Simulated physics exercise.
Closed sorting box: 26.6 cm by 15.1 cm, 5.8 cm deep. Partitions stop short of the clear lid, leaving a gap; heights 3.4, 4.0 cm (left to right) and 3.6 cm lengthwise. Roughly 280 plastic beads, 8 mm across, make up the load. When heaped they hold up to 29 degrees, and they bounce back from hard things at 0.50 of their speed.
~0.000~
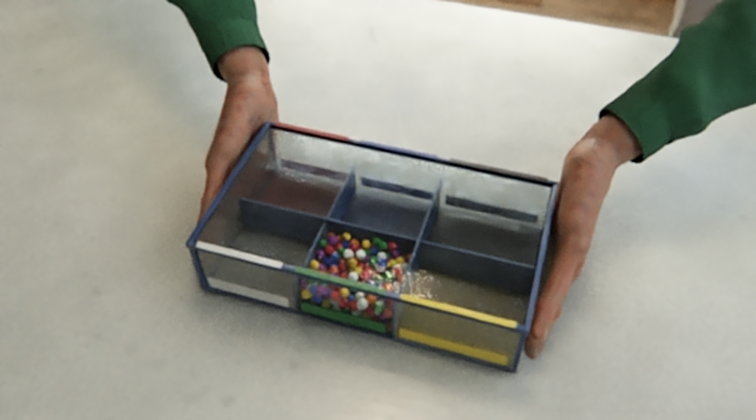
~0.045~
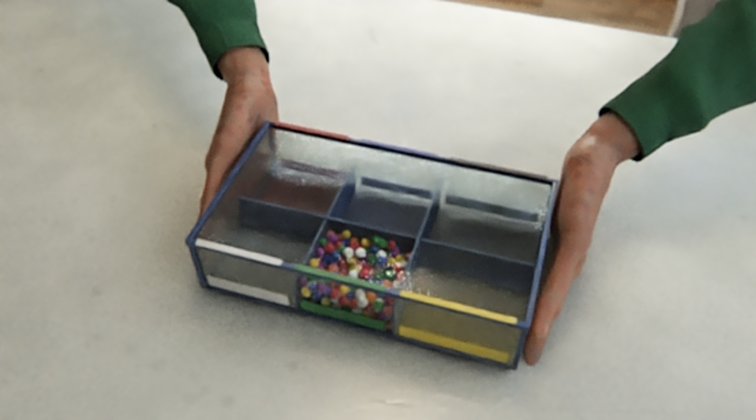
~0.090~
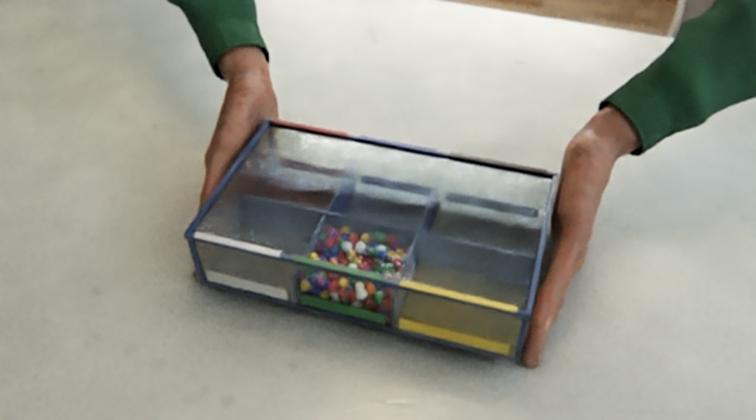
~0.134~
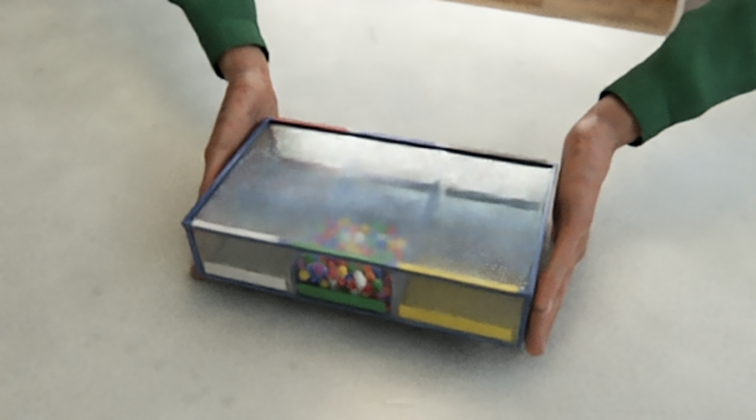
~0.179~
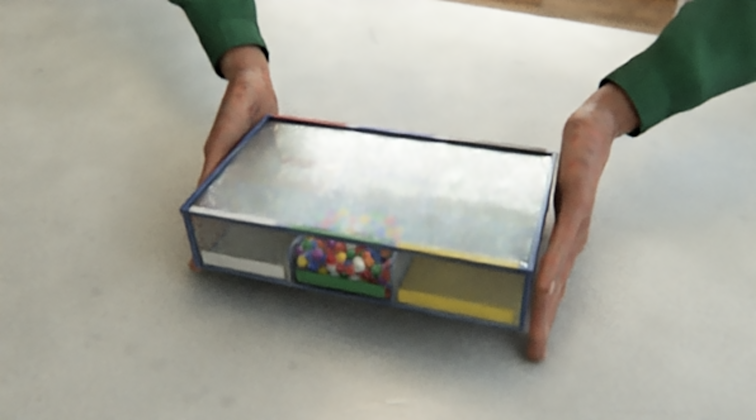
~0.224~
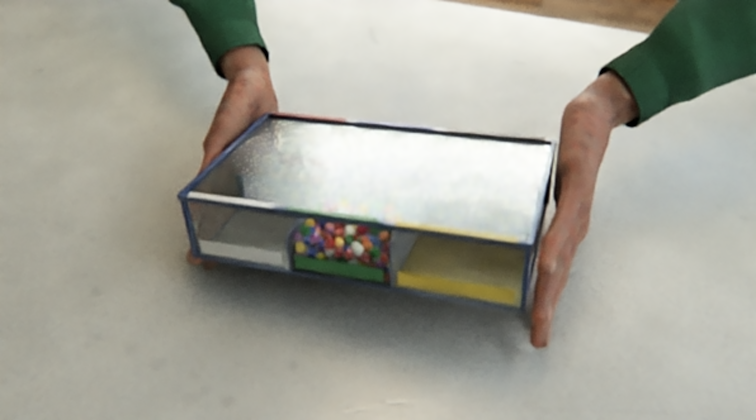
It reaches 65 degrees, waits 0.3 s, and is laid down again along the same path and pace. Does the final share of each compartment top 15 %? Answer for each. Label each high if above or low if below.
Red compartment: High; blue compartment: Low; green compartment: High; yellow compartment: Low; white compartment: Low; black compartment: Low.
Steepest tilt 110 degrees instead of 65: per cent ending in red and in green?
Result - red 80 %, green 0 %.
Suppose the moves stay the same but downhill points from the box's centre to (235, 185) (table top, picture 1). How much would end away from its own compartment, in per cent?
Roughly 30 per cent.
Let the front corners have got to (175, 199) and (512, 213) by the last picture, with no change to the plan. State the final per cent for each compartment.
In per cent, the final split is red 25, blue 0, green 65, yellow 0, white 5, black 0.
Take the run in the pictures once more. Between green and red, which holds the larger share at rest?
Fuller: Green.
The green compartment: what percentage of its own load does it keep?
Something like 70 per cent.
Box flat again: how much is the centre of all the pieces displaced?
It shifts some 4.5 cm.
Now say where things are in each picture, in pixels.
The first frame shows box tilt 0 degrees, front corners at (193, 243) and (524, 328); green 100 %.
The second frame shows box tilt 1 degrees, front corners at (192, 241) and (524, 324).
The third frame shows box tilt 3 degrees, front corners at (191, 234) and (525, 312), lowest corner left back.
The fourth frame shows box tilt 7 degrees, front corners at (189, 223) and (527, 293), lowest corner left back.
The fifth frame shows box tilt 11 degrees, front corners at (186, 209) and (527, 269), lowest corner left back.
The sixth frame shows box tilt 15 degrees, front corners at (184, 196) and (527, 243), lowest corner left back; green 100 %. Its pace works out near 90 degrees a second.
After 1.01 s, tilt 65 degrees; red 20 %, blue 5 %, green 75 %.
After 1.53 s, tilt 34 degrees; red 25 %, blue 5 %, green 70 %.
Then, at 2.11 s, tilt 0 degrees; red 25 %, blue 5 %, green 70 %.
By 2.6 s all is still; red 25 %, blue 5 %, green 70 %, yellow 0 %, white 0 %, black 0 %.
